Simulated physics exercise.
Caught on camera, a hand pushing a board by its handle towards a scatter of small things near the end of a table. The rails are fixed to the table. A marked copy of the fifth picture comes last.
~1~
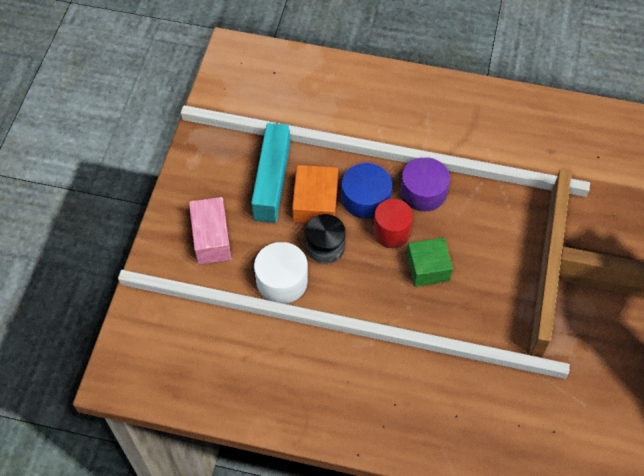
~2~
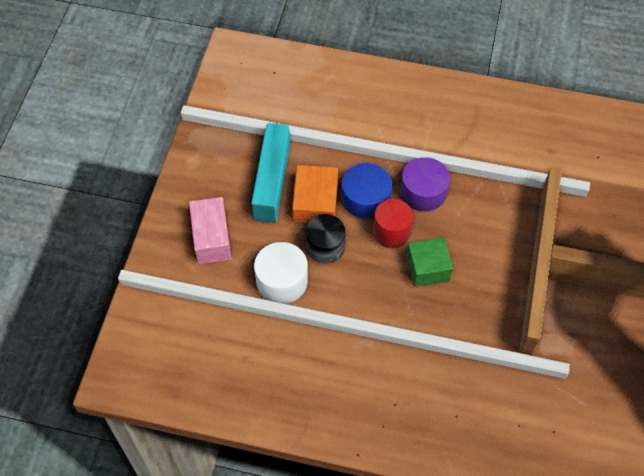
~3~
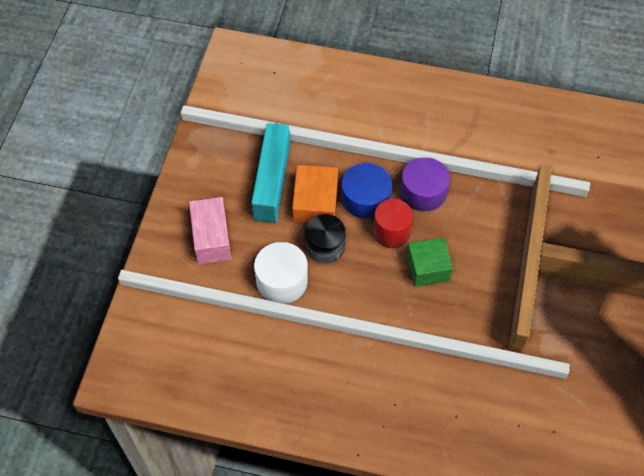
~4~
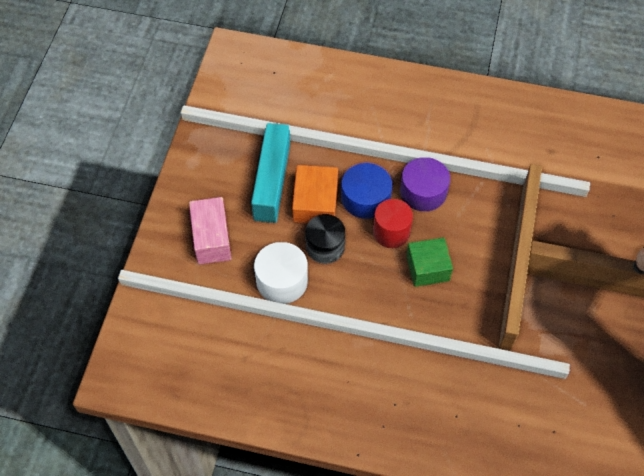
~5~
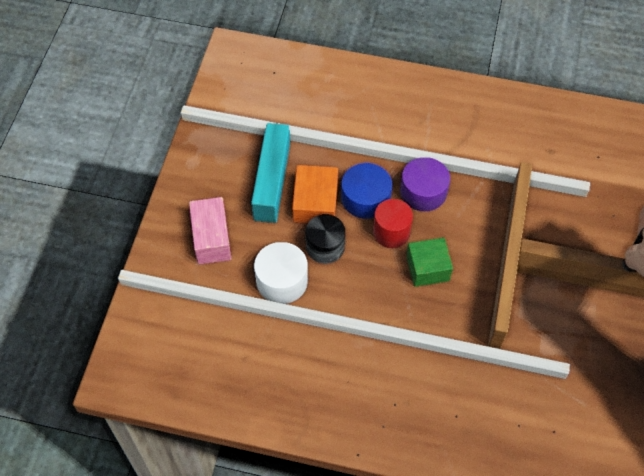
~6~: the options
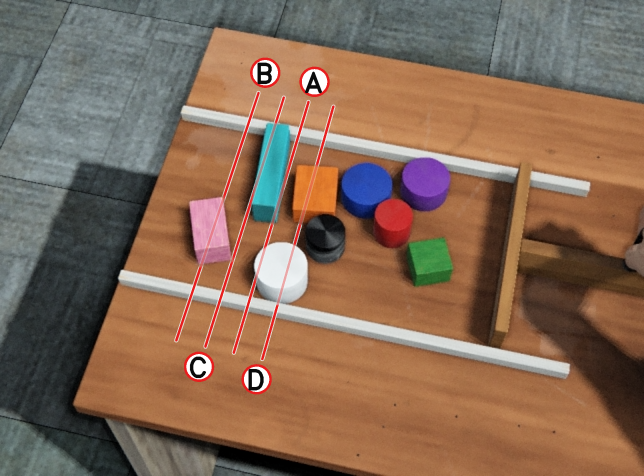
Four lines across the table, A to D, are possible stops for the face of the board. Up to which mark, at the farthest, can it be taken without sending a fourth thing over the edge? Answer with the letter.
It can go as far as B.
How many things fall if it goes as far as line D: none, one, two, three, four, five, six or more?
By then, none.
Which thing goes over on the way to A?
The turquoise stick.
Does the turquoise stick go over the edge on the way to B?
Yes.
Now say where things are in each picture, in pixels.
The first frame shows turquoise stick (271, 173); white tin (282, 273); blue tin (366, 191).
The second frame shows board (546, 249); orange block (315, 195).
The third frame shows board (536, 247); pink block (210, 231).
The fourth frame shows board (525, 245); black tin (325, 239).
The fifth frame shows board (515, 243); turquoise stick (271, 173); white tin (282, 273); blue tin (366, 191).
On the marked copy, A at (274, 218); B at (221, 207); C at (248, 213); D at (300, 223).
Following B. Soon after the start, board (407, 221); orange block (296, 200); purple tin (388, 174).
Later, board (301, 201); turquoise stick (182, 152); orange block (204, 180).
In the end, board (222, 185); turquoise stick over the edge; orange block over the edge; two fallen.
As for the rest, A is within the limit but short; C is within the limit but short; D is within the limit but short.
